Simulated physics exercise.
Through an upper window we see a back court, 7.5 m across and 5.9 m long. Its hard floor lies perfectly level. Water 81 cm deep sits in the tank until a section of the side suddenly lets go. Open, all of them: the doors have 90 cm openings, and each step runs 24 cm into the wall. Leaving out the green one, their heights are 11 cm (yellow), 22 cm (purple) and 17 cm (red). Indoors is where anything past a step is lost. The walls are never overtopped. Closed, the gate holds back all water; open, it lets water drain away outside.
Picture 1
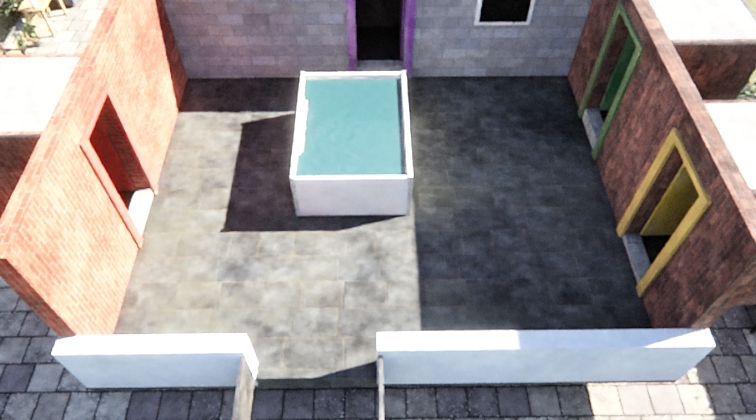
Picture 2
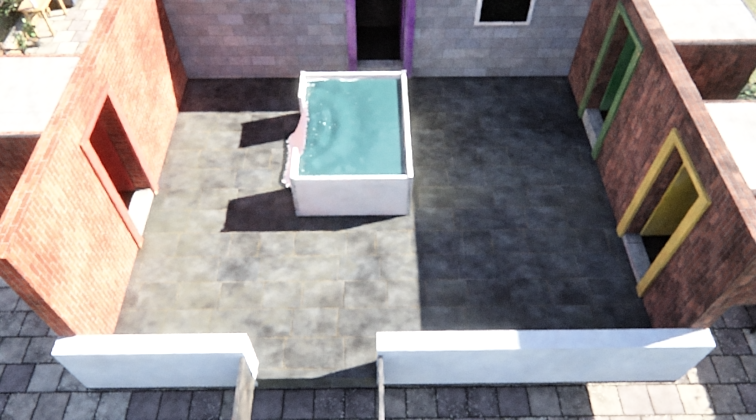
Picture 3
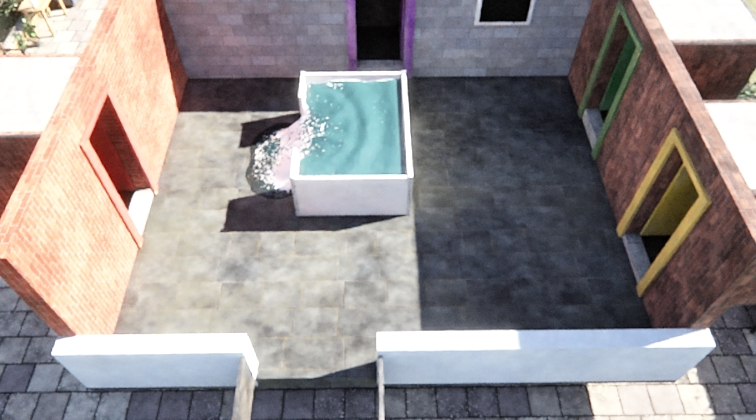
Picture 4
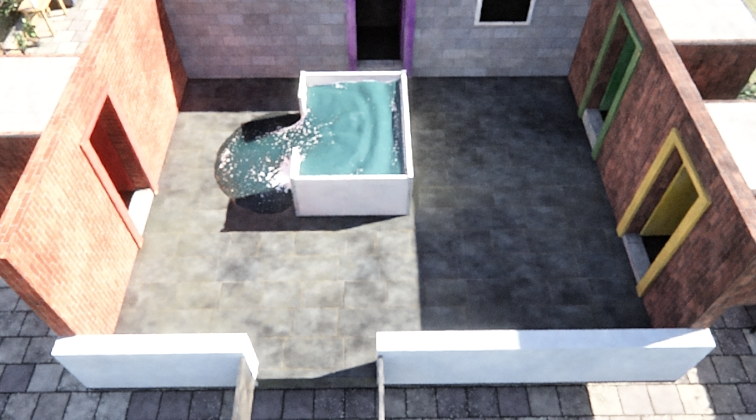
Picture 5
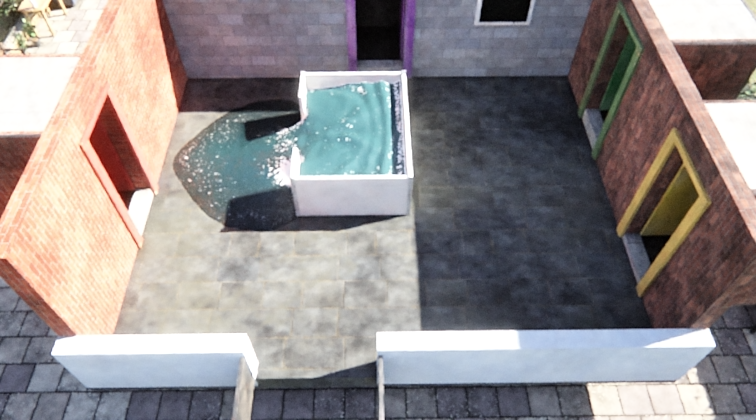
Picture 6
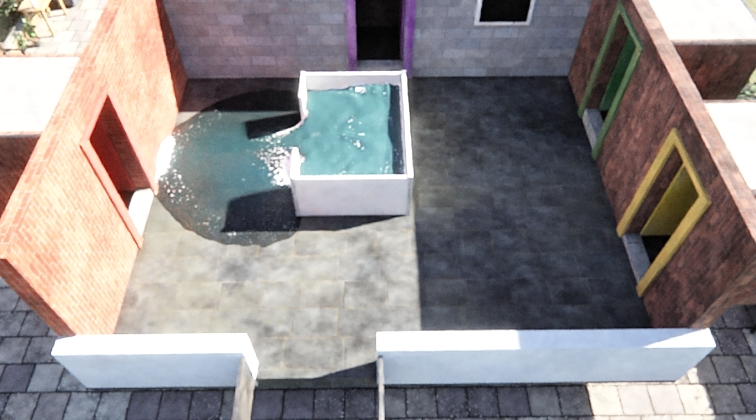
Water in a raised white tank breaks out through a gap in its left side, pours onto the paved court floor, and spreads in a widening, glinting sheet toward the brick wall with the red-framed doorway, while the tank's level drops.
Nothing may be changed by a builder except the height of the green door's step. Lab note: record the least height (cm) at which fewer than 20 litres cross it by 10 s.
Least height: 6 cm.
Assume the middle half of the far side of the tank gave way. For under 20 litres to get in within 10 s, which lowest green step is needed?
Then something near 10.0 cm.
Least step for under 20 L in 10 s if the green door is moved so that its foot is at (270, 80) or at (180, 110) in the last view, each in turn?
Roughly 11.0 cm, then roughly 28 cm.
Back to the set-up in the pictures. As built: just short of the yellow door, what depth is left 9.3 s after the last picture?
It works out to about 11.5 centimetres deep.
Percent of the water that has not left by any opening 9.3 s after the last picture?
Something like 92 per cent of it remains.
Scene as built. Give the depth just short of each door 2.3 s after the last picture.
Centimetres: Yellow = 0, purple = 4, green = 0, red = 22.
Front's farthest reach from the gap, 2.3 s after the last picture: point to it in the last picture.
Close to pixel (105, 363).
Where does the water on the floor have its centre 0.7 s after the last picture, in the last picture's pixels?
Around (296, 162).
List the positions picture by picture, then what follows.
The first frame shows still water, 81 cm deep, in the tank at (353, 125); the green door at (605, 92) is dry.
In the second frame, the gap is at (303, 146), the front 0.3 m out at (283, 181); the back of the tank holds 81 cm.
In the third frame, water pours out at (304, 149) and has run 0.9 m, to (252, 179); about 14 cm deep outside, 80 cm at the back.
In the fourth frame, the gap is at (304, 149), the front 1.4 m out at (220, 177); the back of the tank holds 74 cm.
In the fifth frame, water pours out at (304, 149) and has run 2.2 m, to (177, 164); about 6 cm deep outside, 68 cm at the back.
In the sixth frame, the gap is at (304, 149), the front 2.4 m out at (172, 135); the back of the tank holds 68 cm; 5.1 m in a straight line remain to the green door at (605, 92).
Then, 0.7 s after the last picture water covers 20 % of the floor, deepest (46 cm) near (164, 164); it has not reached the green door.
Then, 2.3 s after the last picture water covers 35 % of the floor, deepest (32 cm) near (187, 82); it has not reached the green door.
Then, 9.3 s after the last picture water covers 95 % of the floor, deepest (14 cm) near (548, 357); 8 cm at the green door, 0 litres in over its 23 cm step.
At the green door as built, the water peaked near 10 cm, 4.9 s after the last picture.
With a step of 5.5 cm, 27 litres would have come in within the 10 s; with 7 cm, 13 litres. So under 20 litres takes about 6 cm.
